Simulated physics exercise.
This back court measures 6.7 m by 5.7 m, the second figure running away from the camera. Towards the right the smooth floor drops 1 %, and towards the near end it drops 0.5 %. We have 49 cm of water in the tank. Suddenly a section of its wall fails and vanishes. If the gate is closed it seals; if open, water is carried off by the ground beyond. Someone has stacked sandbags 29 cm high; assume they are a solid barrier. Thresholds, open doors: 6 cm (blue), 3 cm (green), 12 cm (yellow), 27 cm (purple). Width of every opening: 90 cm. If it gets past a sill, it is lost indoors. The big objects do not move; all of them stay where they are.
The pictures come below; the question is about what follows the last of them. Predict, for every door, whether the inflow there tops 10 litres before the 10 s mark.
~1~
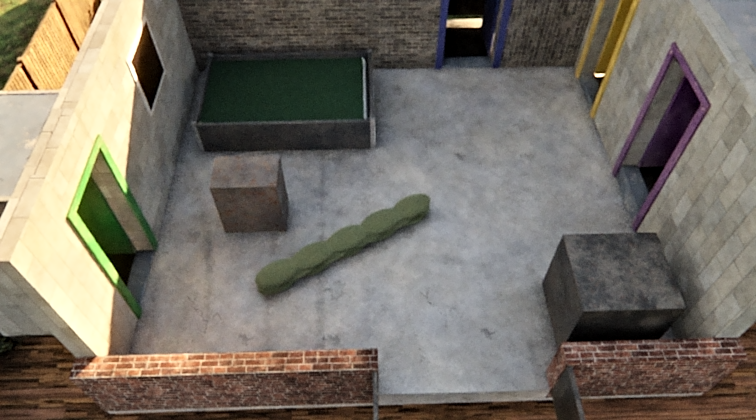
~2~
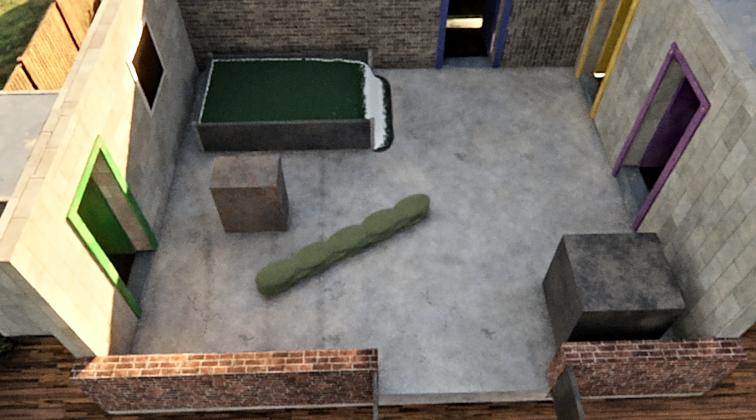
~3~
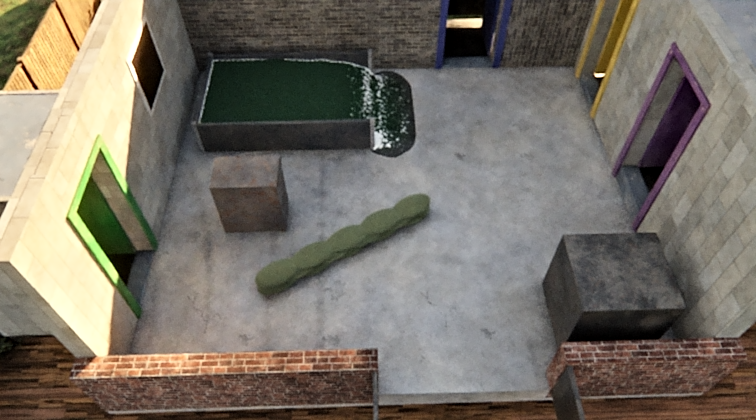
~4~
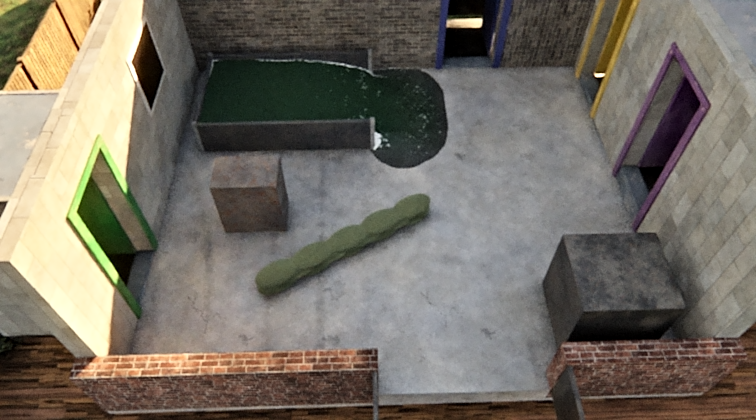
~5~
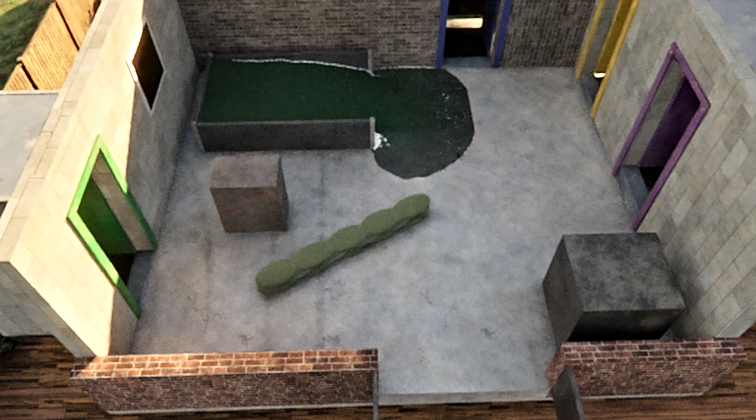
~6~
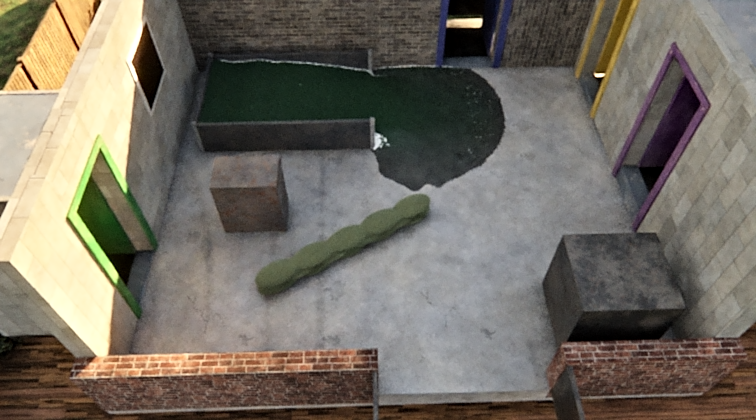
Prediction: At the blue door it tops 10 litres; at the green door it falls short of 10 litres; at the yellow door it tops 10 litres; at the purple door it falls short of 10 litres.
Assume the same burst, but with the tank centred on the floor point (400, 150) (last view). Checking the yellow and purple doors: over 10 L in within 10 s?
Yellow door exceeded, purple door held.
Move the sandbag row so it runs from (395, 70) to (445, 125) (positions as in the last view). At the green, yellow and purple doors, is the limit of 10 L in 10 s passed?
Then, at the green door it's not exceeded, at the yellow door it's not exceeded, at the purple door it's not exceeded.
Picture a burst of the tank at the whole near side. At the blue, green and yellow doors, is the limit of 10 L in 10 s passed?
So blue stays lower, green tops it, yellow stays lower.
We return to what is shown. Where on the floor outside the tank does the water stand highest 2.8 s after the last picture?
Spot: Approx. (581, 88).
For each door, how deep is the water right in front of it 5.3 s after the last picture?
In cm: Blue 7, green 0, yellow 14, purple 9.
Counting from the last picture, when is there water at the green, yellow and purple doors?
Green: 8.0 s; yellow: 0.5 s; purple: 1.3 s.
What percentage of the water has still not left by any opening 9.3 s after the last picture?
I'd put it at some 80 percent still there.
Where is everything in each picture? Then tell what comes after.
The first picture shows the tank at (288, 90) is whole and still, 49 cm deep.
In the second picture, water pours out at (370, 104) and has run 0.8 m, to (383, 147); typically 6 cm deep outside, 49 cm at the tank's back.
In the third picture, the front is at (395, 152), 1.0 m from the gap at (370, 105); 1.0 m2 of floor is under water; 49 cm left at the back of the tank.
In the fourth picture, the front is at (436, 146), 1.3 m from the gap at (370, 106); 2.2 m2 of floor is under water; 49 cm left at the back of the tank.
In the fifth picture, water pours out at (370, 106) and has run 1.7 m, to (460, 88); typically 6 cm deep outside, 49 cm at the tank's back.
In the sixth picture, the front is at (494, 99), 2.1 m from the gap at (370, 106); 4.3 m2 of floor is under water; 49 cm left at the back of the tank.
Then, 0.7 s after the last picture water covers 30 % of the floor and is deepest (20 cm) near (386, 120); blue door 10 cm at the sill, 0 L in, green door not reached, yellow door 14 cm at the sill, 0 L in, purple door not reached.
Then, 1.5 s after the last picture water covers 40 % of the floor and is deepest (31 cm) near (566, 75); blue door 12 cm at the sill, 7 L in, green door not reached, yellow door 28 cm at the sill, 29 L in, purple door 14 cm at the sill, 0 L in.
Then, 2.8 s after the last picture water covers 45 % of the floor and is deepest (28 cm) near (581, 88); blue door 9 cm at the sill, 27 L in, green door not reached, yellow door 27 cm at the sill, 147 L in, purple door 16 cm at the sill, 0 L in.
Then, 5.3 s after the last picture water covers 60 % of the floor and is deepest (24 cm) near (651, 276); blue door 7 cm at the sill, 34 L in, green door not reached, yellow door 14 cm at the sill, 233 L in, purple door 9 cm at the sill, 0 L in.
Then, 9.3 s after the last picture water covers 75 % of the floor and is deepest (12 cm) near (684, 366); blue door 4 cm at the sill, 39 L in, green door 5 cm at the sill, 1 L in, yellow door 6 cm at the sill, 236 L in, purple door 10 cm at the sill, 0 L in.
